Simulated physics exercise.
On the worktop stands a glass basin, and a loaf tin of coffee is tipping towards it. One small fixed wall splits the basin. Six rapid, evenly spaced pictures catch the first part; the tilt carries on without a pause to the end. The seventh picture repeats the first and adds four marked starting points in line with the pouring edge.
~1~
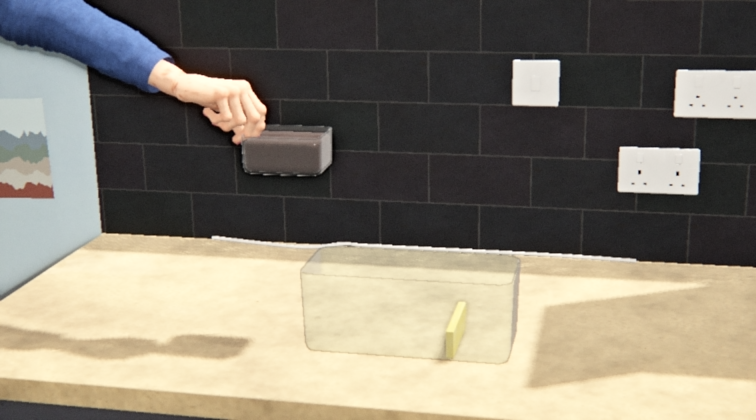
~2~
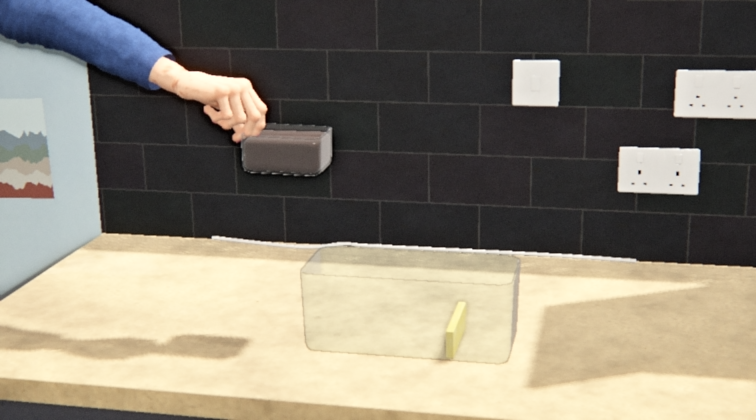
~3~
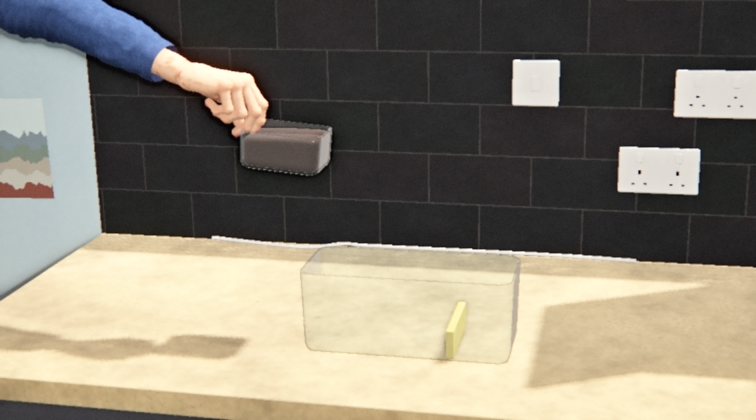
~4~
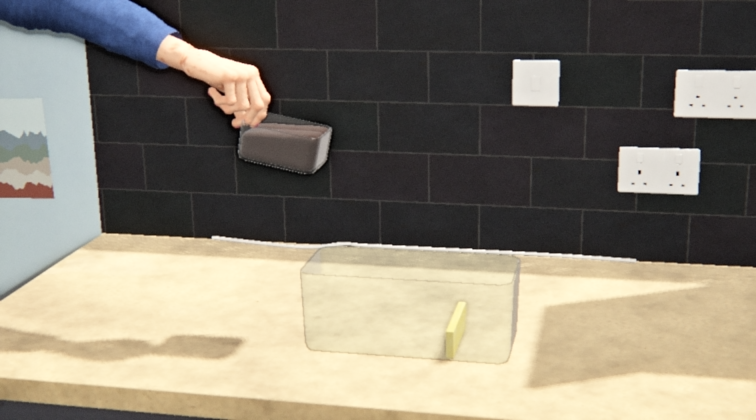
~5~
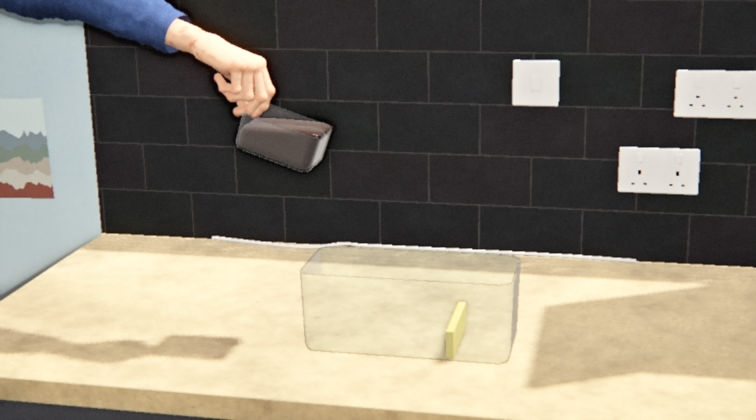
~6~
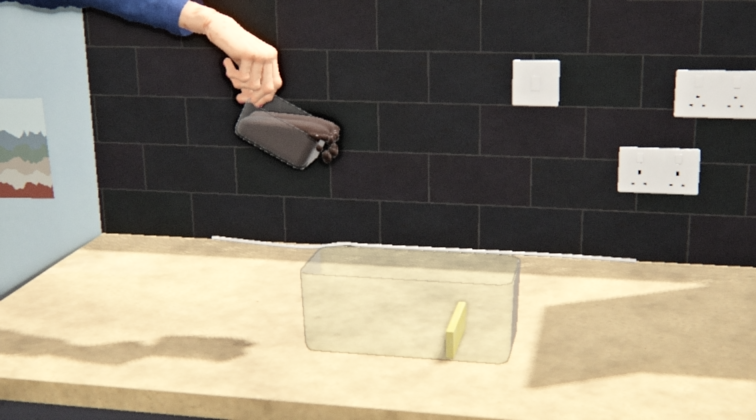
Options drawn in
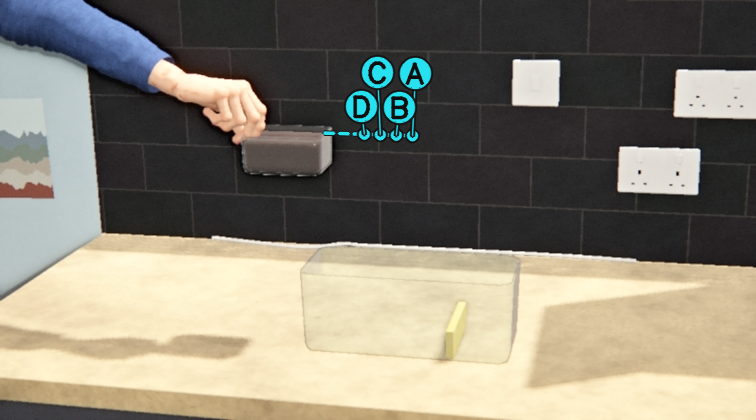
At first, a hand in a blue sleeve holds a dark loaf tin almost still, level above the left of a glass basin with a small yellow block inside. Then the hand rises and shifts slightly right, tilting the tin down to the right, and dark coffee begins to emerge over its lower lip.
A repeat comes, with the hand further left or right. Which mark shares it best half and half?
C beats the others.
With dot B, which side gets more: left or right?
The right side.
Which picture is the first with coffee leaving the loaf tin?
In picture 5.
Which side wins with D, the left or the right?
The left one.
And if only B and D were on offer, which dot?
It is B.
On the marked copy, A at (412, 135); B at (396, 135); C at (380, 134); D at (364, 134).
Choosing A, about 31 % ends left of the wall and 68 % right of it.
Choosing B, about 32 % ends left of the wall and 67 % right of it.
Choosing C, about 44 % ends left of the wall and 53 % right of it.
Choosing D, about 78 % ends left of the wall and 20 % right of it.
